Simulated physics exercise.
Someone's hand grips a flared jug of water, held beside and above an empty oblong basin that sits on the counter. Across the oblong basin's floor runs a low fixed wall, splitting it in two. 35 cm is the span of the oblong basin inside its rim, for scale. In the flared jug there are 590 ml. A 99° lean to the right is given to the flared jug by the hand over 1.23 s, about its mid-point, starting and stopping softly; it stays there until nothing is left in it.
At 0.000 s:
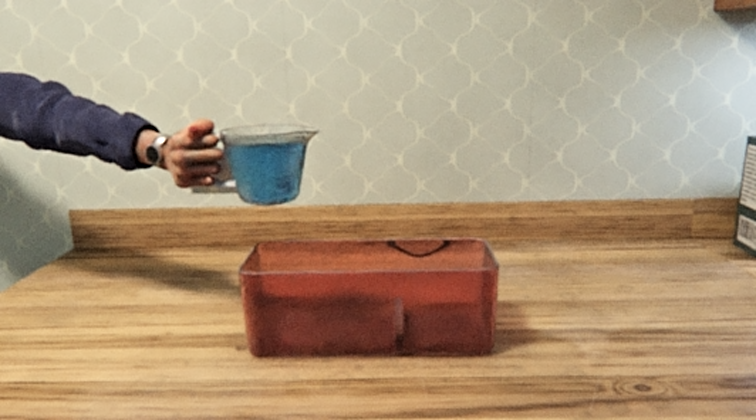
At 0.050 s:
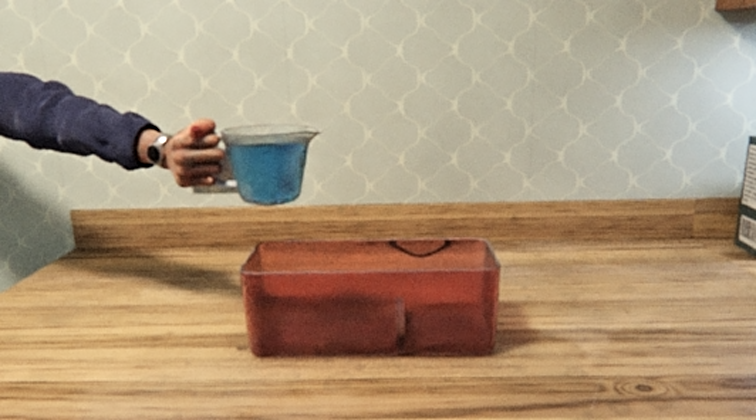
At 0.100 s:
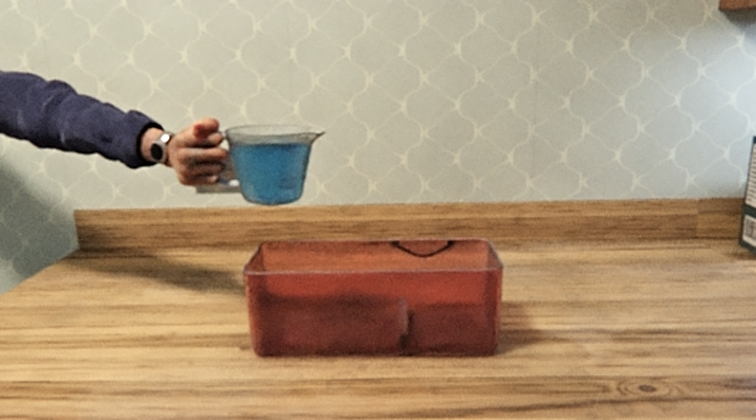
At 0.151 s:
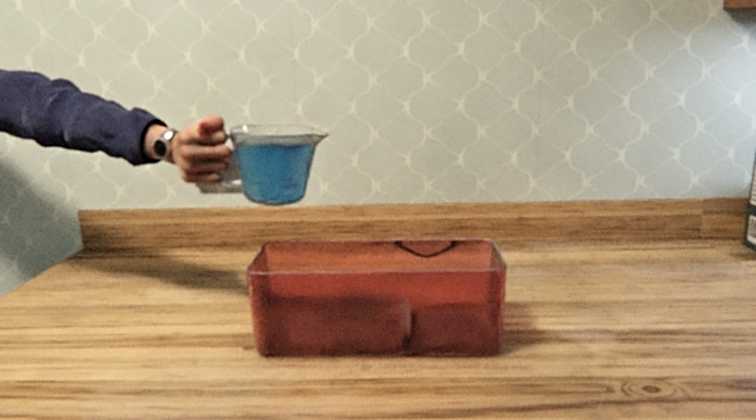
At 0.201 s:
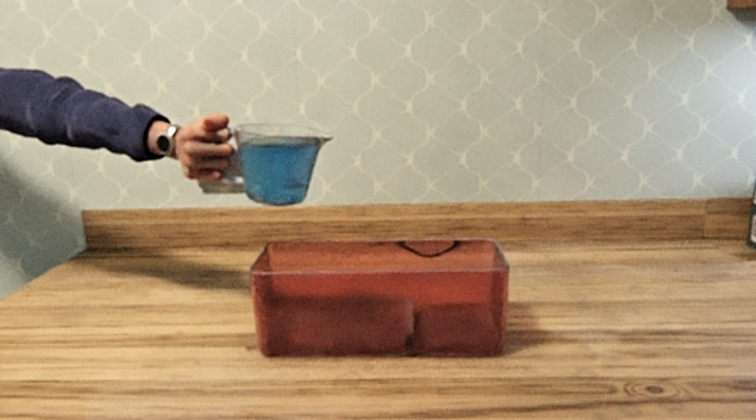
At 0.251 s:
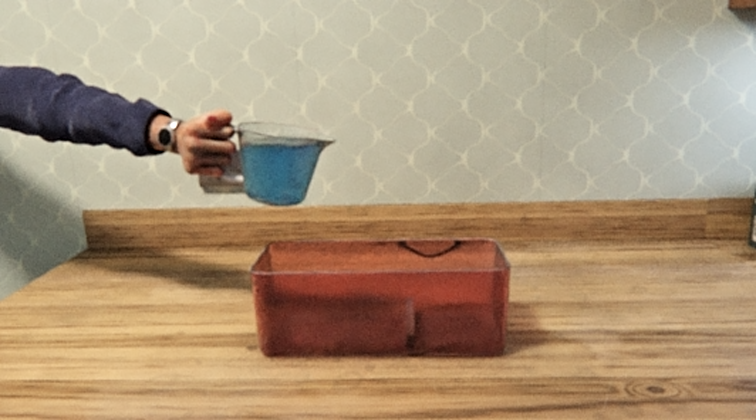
Hand holding a clear jug of blue water above a red oblong basin on a wooden counter, slowly tilting it slightly right.
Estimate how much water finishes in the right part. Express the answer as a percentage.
I would say 7 per cent.
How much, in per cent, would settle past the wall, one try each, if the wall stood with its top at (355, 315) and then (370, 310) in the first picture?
70 then 50 %.
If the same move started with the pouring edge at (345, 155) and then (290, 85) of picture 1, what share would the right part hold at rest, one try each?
30 in a hundred, followed by 15 in a hundred.
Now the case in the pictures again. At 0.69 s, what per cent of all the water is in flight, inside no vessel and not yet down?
Share: Roughly 20 per cent.
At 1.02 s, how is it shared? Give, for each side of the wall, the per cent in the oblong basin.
Near 70 on the left, 1 on the right.
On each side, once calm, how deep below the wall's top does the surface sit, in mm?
Left side: Around 12 mm. Right side: Around 30 mm.
By 0.69 s the tilt is 60° and 69 per cent is still to pour, 10 is left of the wall and 0 right of it.
By 1.02 s the tilt is 92° and 14 per cent is still to pour, 70 is left of the wall and 1 right of it.
By 1.36 s the tilt is 99° and 0 per cent is still to pour, 92 is left of the wall and 6 right of it.
By 1.73 s the tilt is 99° and 0 per cent is still to pour, 92 is left of the wall and 7 right of it.
At rest 92 per cent lies left of the wall, 7 right of it and 1 outside.
